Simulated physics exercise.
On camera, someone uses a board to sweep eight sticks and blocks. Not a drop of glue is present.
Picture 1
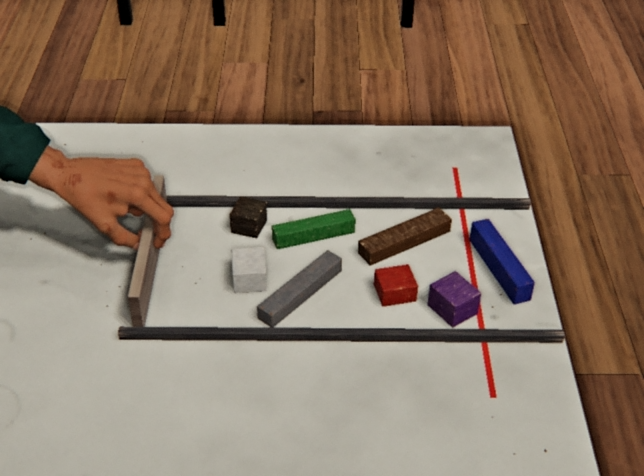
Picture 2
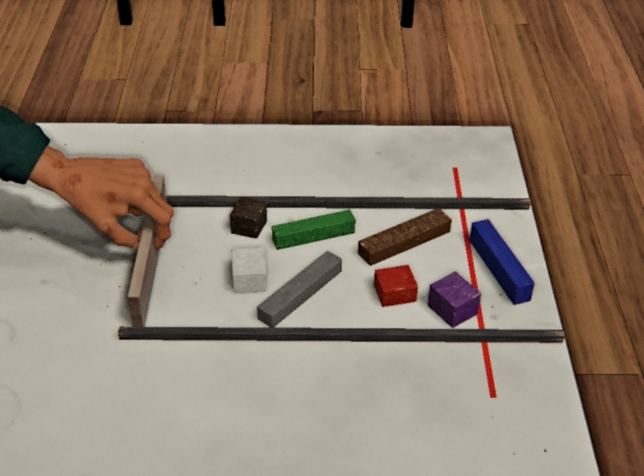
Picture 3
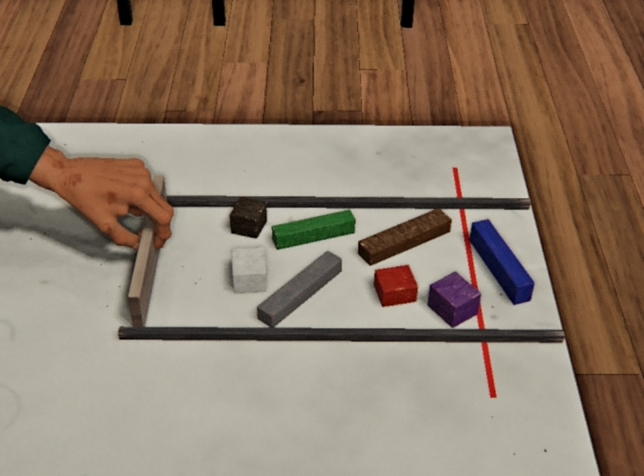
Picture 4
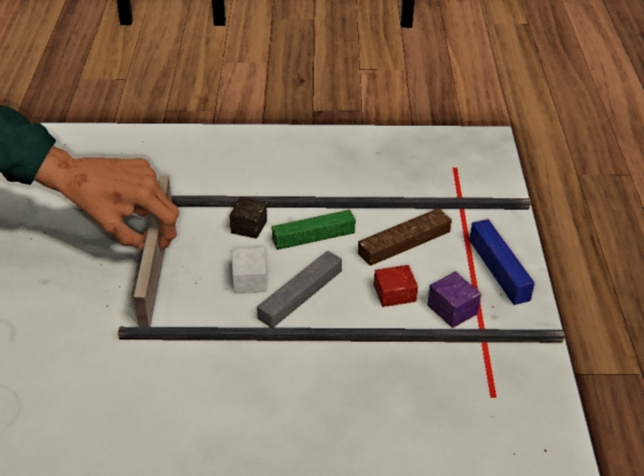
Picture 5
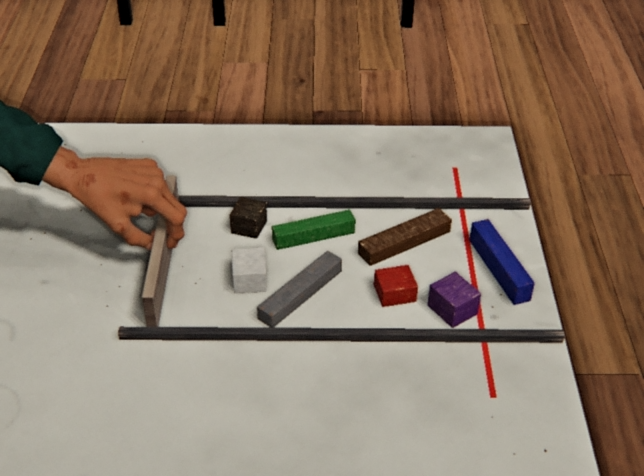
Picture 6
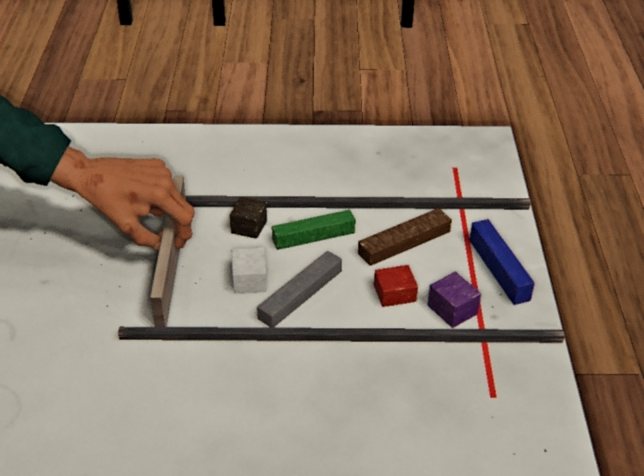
On a white tabletop between two dark rails, a hand slides an upright board slightly right toward eight still, colourful blocks.
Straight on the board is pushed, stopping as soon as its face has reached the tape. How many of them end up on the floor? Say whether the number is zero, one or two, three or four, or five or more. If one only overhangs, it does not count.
The number is one or two.
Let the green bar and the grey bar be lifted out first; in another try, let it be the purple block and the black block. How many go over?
Going first to second: 0 and 1.
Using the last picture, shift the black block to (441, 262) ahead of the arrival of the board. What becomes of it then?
In the end it falls away.
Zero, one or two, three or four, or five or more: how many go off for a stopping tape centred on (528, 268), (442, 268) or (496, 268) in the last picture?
The three counts come out as 5 or more, zero and 3 or 4.
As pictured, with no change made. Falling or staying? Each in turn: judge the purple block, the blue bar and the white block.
Result - purple block leaves the top, blue bar leaves the top, white block stays put.
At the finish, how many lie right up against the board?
Count: 4.
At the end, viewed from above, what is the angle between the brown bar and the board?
It comes to around 55 degrees.
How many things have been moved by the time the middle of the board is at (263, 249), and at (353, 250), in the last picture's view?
So 3, and at the other place 7.
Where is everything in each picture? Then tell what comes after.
The first picture shows blue bar (501, 260); purple block (454, 299); brown bar (405, 236); board (150, 248); tape (472, 268).
The second picture shows purple block (454, 299); white block (249, 270).
The third picture shows brown bar (405, 237); green bar (314, 230).
The fourth picture shows blue bar (501, 261); black block (249, 218).
The fifth picture shows purple block (454, 299); red block (396, 285).
The sixth picture shows blue bar (501, 261); purple block (454, 299); brown bar (405, 237); board (171, 249); tape (472, 268).
A little later, none off yet; blue bar at rest near (501, 261); purple block at rest near (454, 299); brown bar at rest near (405, 237).
When it is over, the number that fall off is one or two; down, purple block and blue bar.
